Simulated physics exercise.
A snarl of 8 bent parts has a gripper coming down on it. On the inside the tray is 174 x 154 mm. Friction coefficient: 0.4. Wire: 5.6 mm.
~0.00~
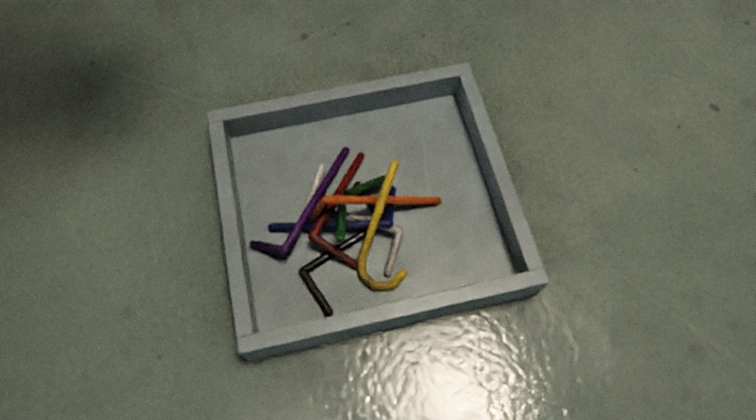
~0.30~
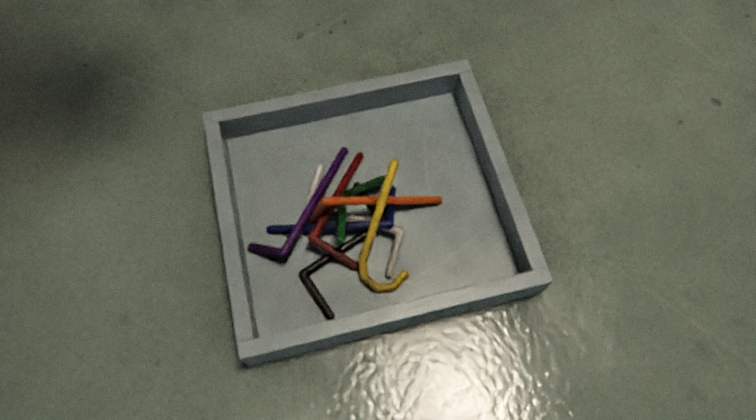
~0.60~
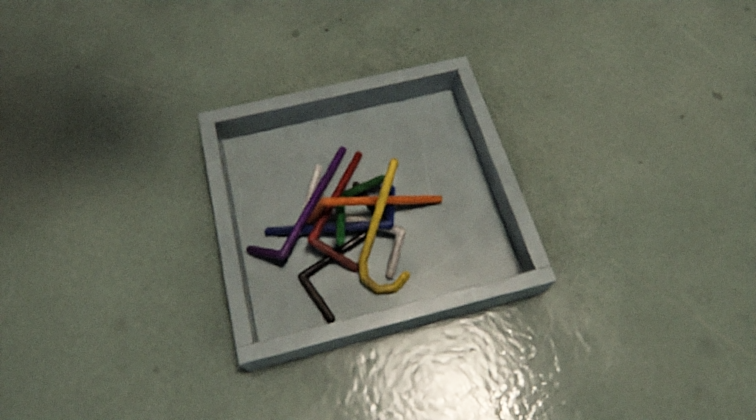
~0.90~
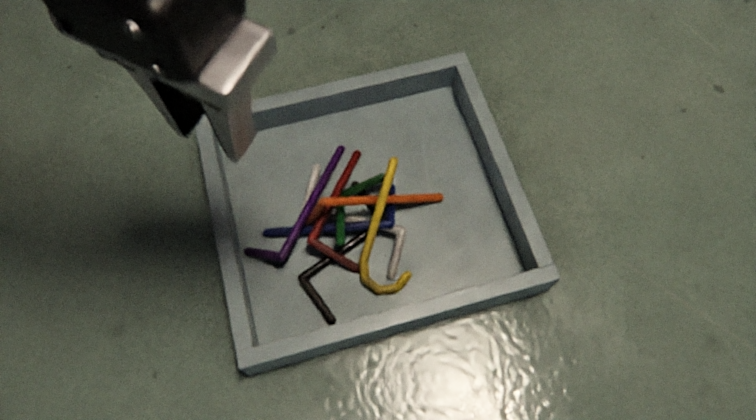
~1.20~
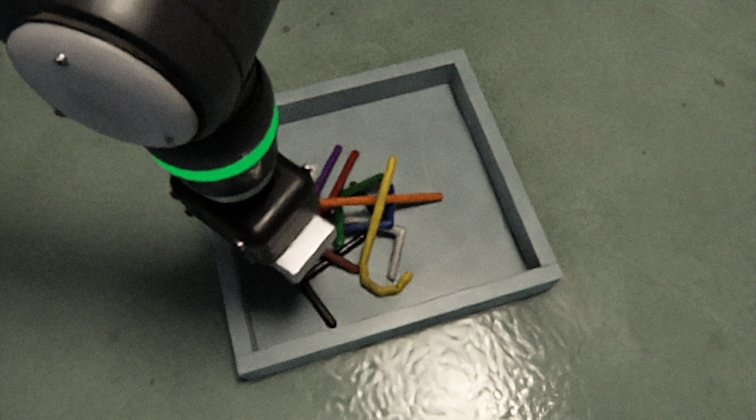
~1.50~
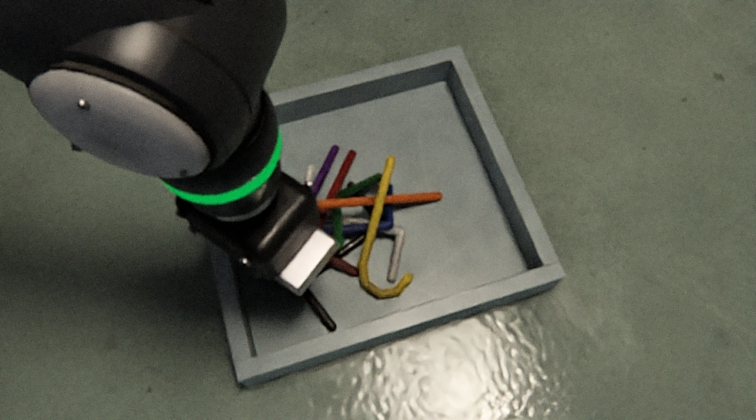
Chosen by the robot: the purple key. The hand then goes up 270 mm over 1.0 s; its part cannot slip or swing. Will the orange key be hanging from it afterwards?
Not out.
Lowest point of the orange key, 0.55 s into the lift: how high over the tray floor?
Height: Approx. 0 mm.
After 1.80 s, lowest point more than 20 mm over the tray floor, purple key 58 mm.
After 2.05 s, lowest point more than 20 mm over the tray floor, purple key 159 mm.
After 2.50 s, lowest point more than 20 mm over the tray floor, purple key 273 mm.
At rest, hanging purple key 273 mm; the other 7 are down.
